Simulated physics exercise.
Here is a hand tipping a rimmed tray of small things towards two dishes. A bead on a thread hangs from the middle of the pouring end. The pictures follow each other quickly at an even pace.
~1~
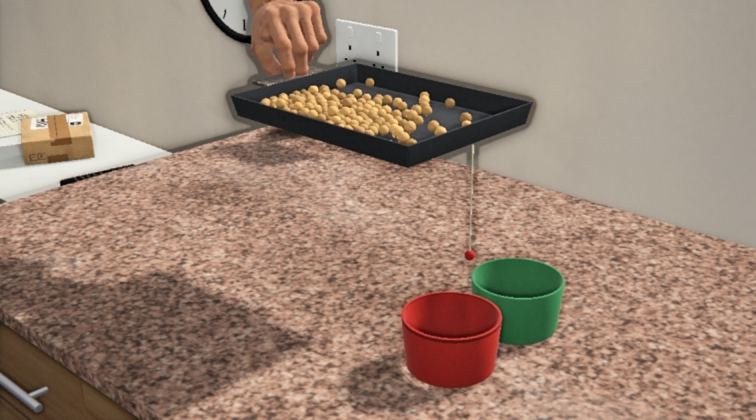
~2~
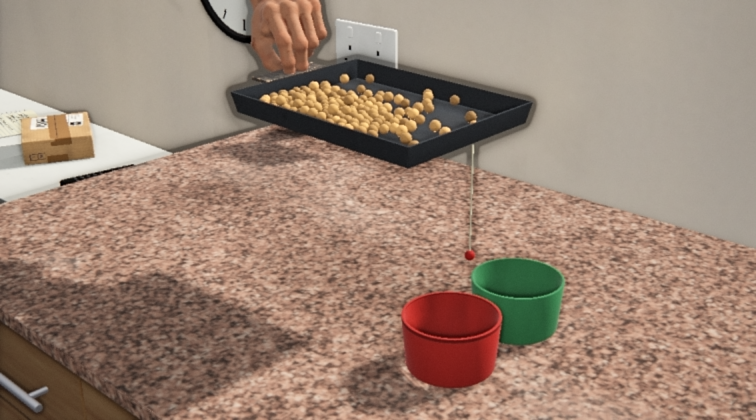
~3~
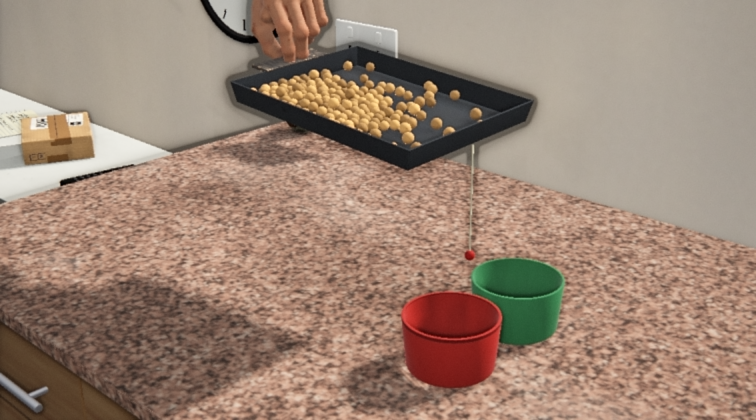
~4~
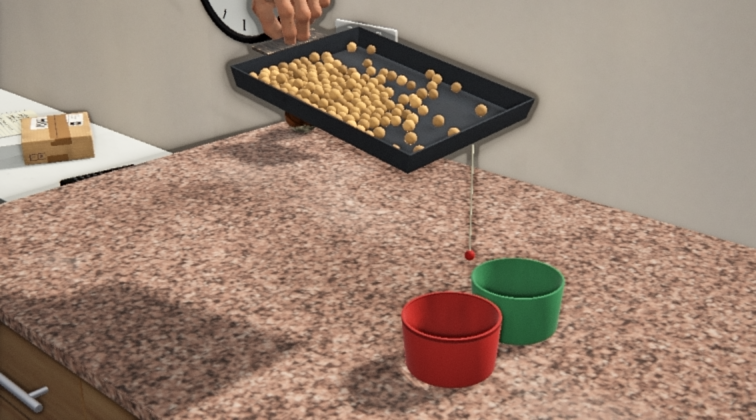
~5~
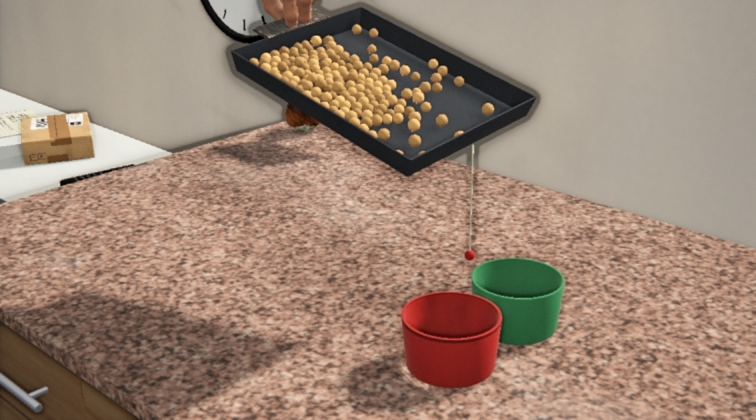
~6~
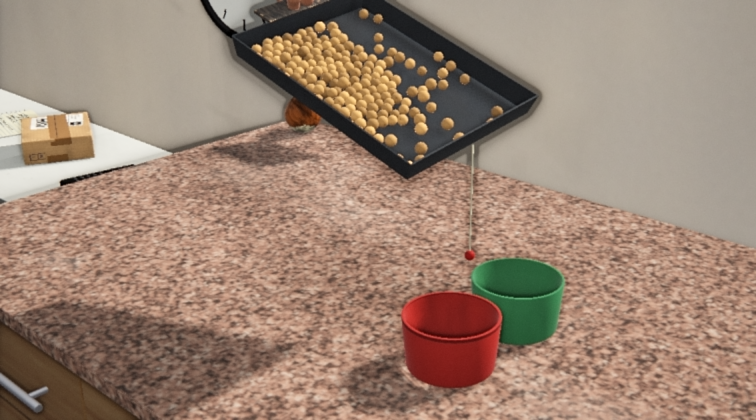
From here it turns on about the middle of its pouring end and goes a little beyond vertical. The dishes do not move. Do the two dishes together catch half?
Together they catch the larger part.
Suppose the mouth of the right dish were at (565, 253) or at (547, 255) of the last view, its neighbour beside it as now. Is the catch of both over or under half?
At the first place less than half, at the second not half.
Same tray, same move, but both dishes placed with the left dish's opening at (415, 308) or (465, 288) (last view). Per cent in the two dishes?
Near 70 % and 30 %.
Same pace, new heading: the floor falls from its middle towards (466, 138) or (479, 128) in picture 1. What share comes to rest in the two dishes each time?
About 50 and 10 per cent.
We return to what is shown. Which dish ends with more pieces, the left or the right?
That is left.
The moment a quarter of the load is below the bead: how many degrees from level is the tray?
Roughly 80°.
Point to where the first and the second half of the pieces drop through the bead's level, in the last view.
The first part at (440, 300); the rest at (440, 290).
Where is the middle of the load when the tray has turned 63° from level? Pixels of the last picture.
Near (428, 140).
Shortly afterwards, tray tipped steeply; the bulk on the tray; only a few in the left dish; a little in the air.
Next, tray tipped right over; near a quarter on the tray; near half in the left dish; a little in the right dish; a little outside both; a little in the air.
Some moments later, tray tipped past a quarter turn; the bulk in the left dish; a little in the right dish; a little outside both; only a few in the air.
In the end, tray tipped past a quarter turn; the bulk in the left dish; a little in the right dish; near a quarter outside both.
